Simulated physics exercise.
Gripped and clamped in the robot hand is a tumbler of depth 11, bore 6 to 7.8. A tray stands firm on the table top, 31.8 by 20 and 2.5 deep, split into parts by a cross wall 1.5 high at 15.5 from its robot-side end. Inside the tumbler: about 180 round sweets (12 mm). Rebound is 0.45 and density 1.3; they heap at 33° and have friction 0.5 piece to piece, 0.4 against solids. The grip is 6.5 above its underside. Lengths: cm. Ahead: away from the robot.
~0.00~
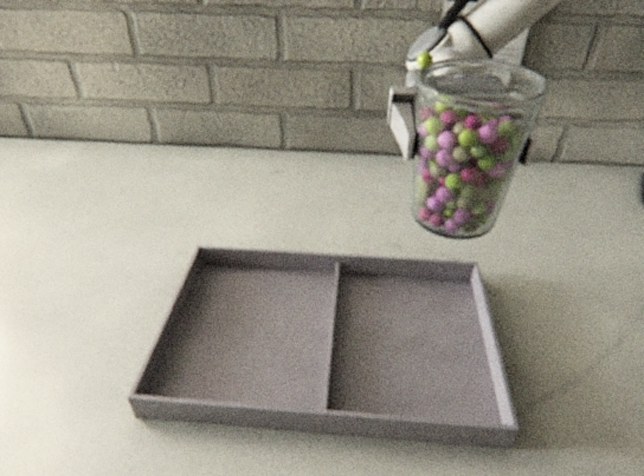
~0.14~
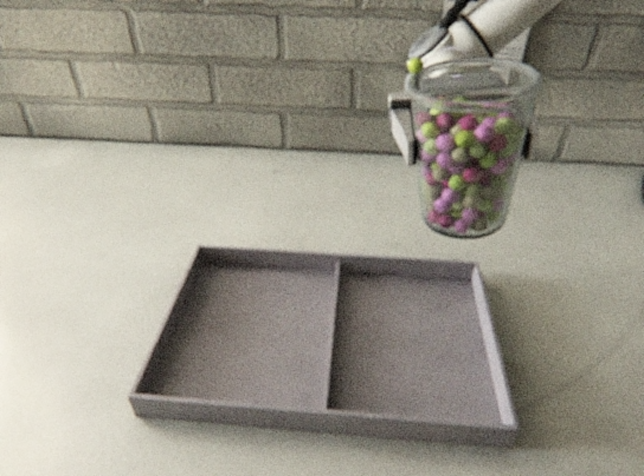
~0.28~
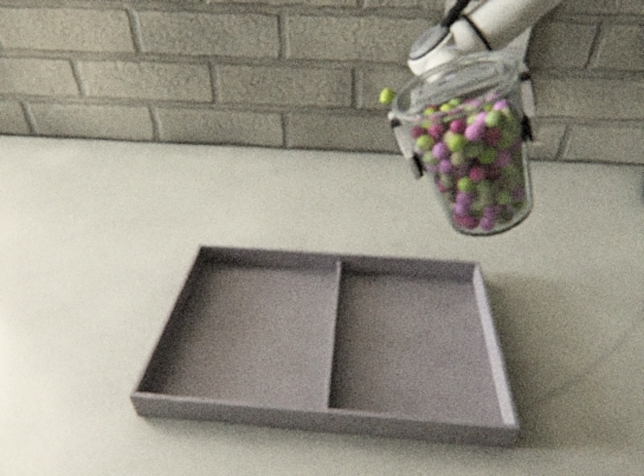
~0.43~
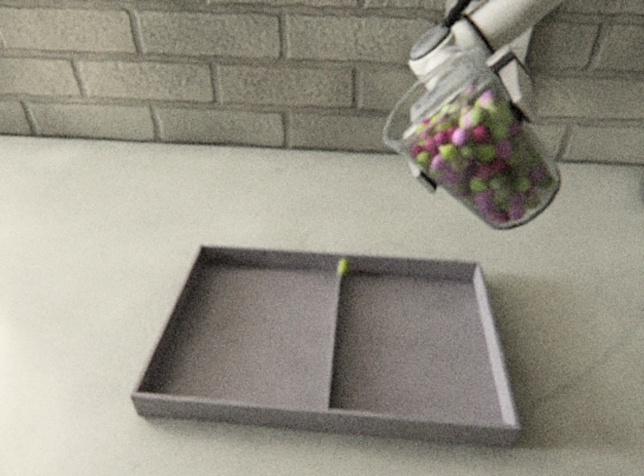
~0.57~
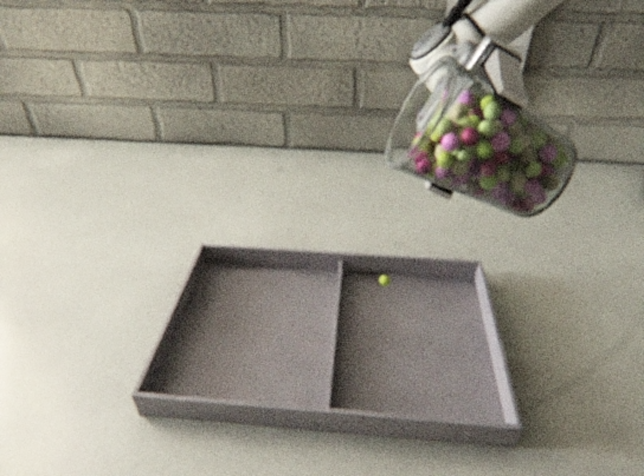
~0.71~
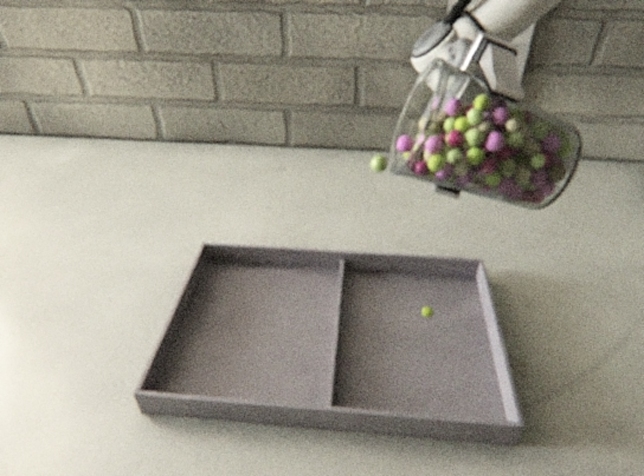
The footage shows a robot gripper tilting a clear tumbler of green, pink and purple balls leftward above a divided tray; one green ball drops and rolls into the right compartment, and another green ball leaves the tumbler's mouth.
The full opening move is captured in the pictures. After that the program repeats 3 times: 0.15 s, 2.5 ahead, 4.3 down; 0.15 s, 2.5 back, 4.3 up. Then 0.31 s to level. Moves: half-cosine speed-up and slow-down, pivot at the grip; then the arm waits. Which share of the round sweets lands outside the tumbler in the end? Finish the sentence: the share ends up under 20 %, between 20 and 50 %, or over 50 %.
The share ends up under 20 %.
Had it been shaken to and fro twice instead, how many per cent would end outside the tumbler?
Then roughly 10 percent.
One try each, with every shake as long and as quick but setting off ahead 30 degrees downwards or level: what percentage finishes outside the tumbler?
Roughly 25 per cent, then 50 per cent.
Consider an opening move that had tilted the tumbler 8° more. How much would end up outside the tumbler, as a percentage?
Near 20 %.
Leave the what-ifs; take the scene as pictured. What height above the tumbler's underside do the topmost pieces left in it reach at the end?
I'd say near 10.0 cm from the bottom.
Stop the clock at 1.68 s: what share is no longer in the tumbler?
About 10 in a hundred parts are out by then.
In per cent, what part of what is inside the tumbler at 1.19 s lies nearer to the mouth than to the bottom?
I'd say close to 45 per cent.
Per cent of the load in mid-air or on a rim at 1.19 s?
Around 0 percent of the load.
After 1.19 s, tilted 71° forward, highest piece 20 above the table; 169 in the tumbler, 5 in the robot-side part, 3 in the far-side part.
After 1.68 s, tilted 63° forward, highest piece 24 above the table; 160 in the tumbler, 8 in the robot-side part, 6 in the far-side part, 3 in flight or on a rim.
After 2.12 s, level, highest piece 26 above the table; 160 in the tumbler, 10 in the robot-side part, 7 in the far-side part.
After 3.17 s, level, highest piece 26 above the table; 160 in the tumbler, 10 in the robot-side part, 7 in the far-side part.
In the end, 160 in the tumbler, 10 in the robot-side part, 7 in the far-side part. That is 10 % outside the tumbler.
